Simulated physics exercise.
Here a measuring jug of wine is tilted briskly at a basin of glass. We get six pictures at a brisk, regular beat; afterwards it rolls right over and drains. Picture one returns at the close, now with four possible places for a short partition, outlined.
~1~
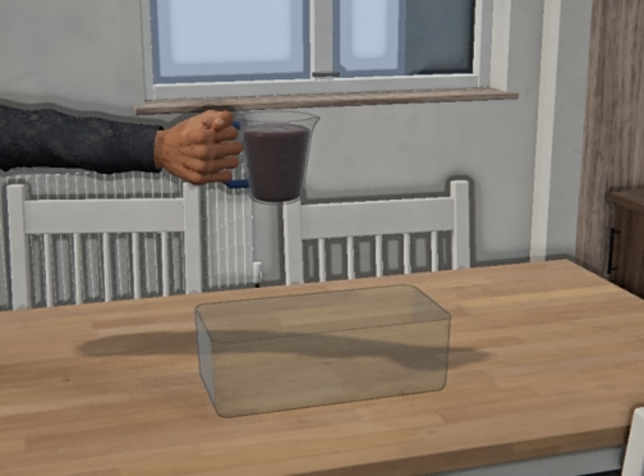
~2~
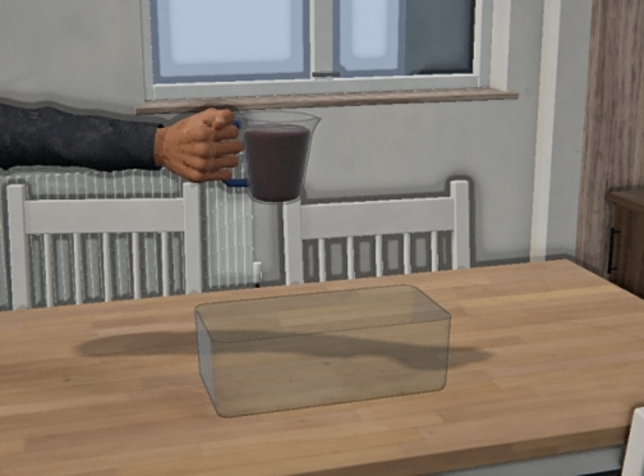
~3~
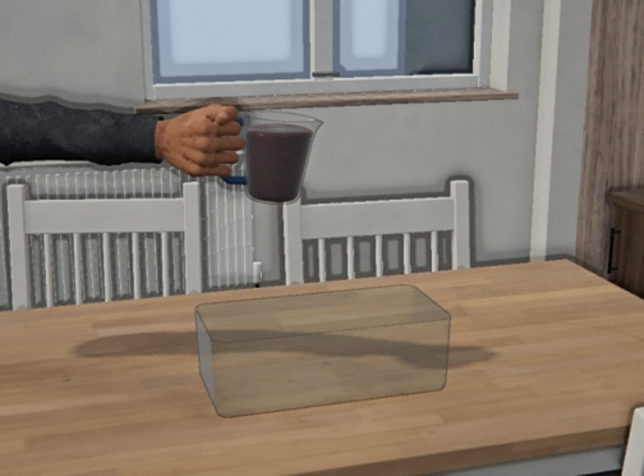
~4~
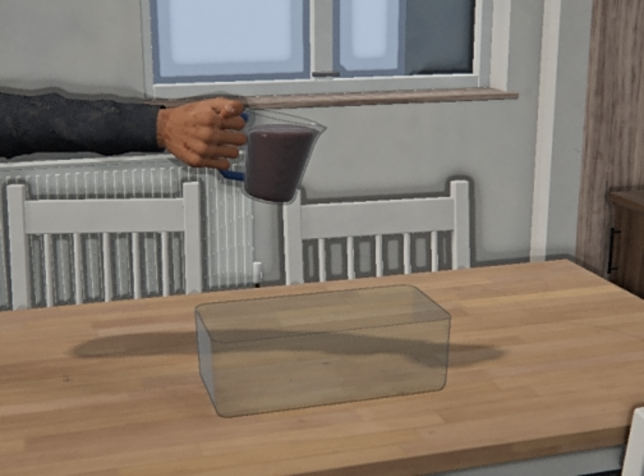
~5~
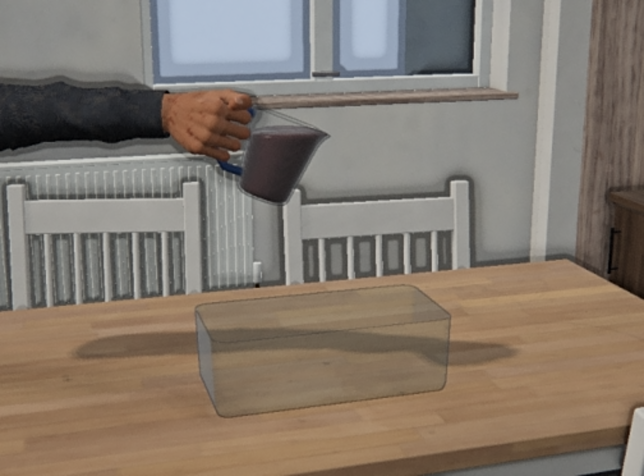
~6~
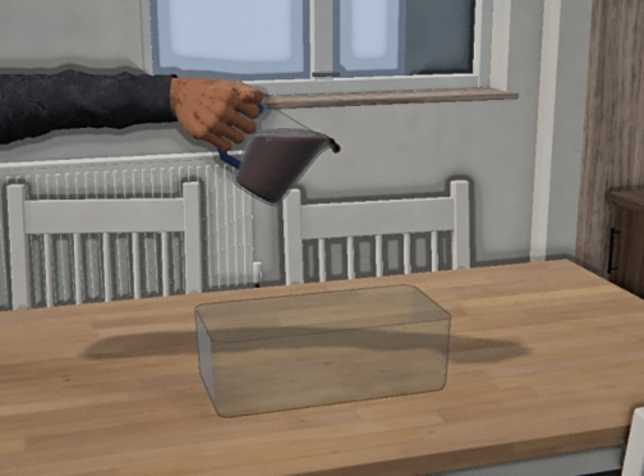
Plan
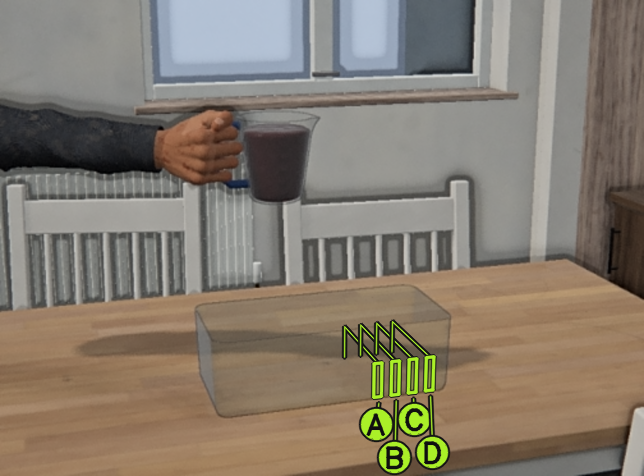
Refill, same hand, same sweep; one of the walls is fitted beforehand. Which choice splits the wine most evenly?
B is best.
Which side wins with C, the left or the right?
The left side.
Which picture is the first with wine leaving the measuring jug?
Picture 6.
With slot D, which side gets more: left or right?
More ends on the left.
On the marked copy, A at (378, 402); B at (396, 400); C at (413, 398); D at (430, 396).
Choosing A, about 13 % ends left of the wall and 83 % right of it; 5 % is lost outside.
Choosing B, about 42 % ends left of the wall and 54 % right of it; 4 % is lost outside.
Choosing C, about 84 % ends left of the wall and 12 % right of it; 4 % is lost outside.
Choosing D, about 90 % ends left of the wall and 4 % right of it; 6 % is lost outside.
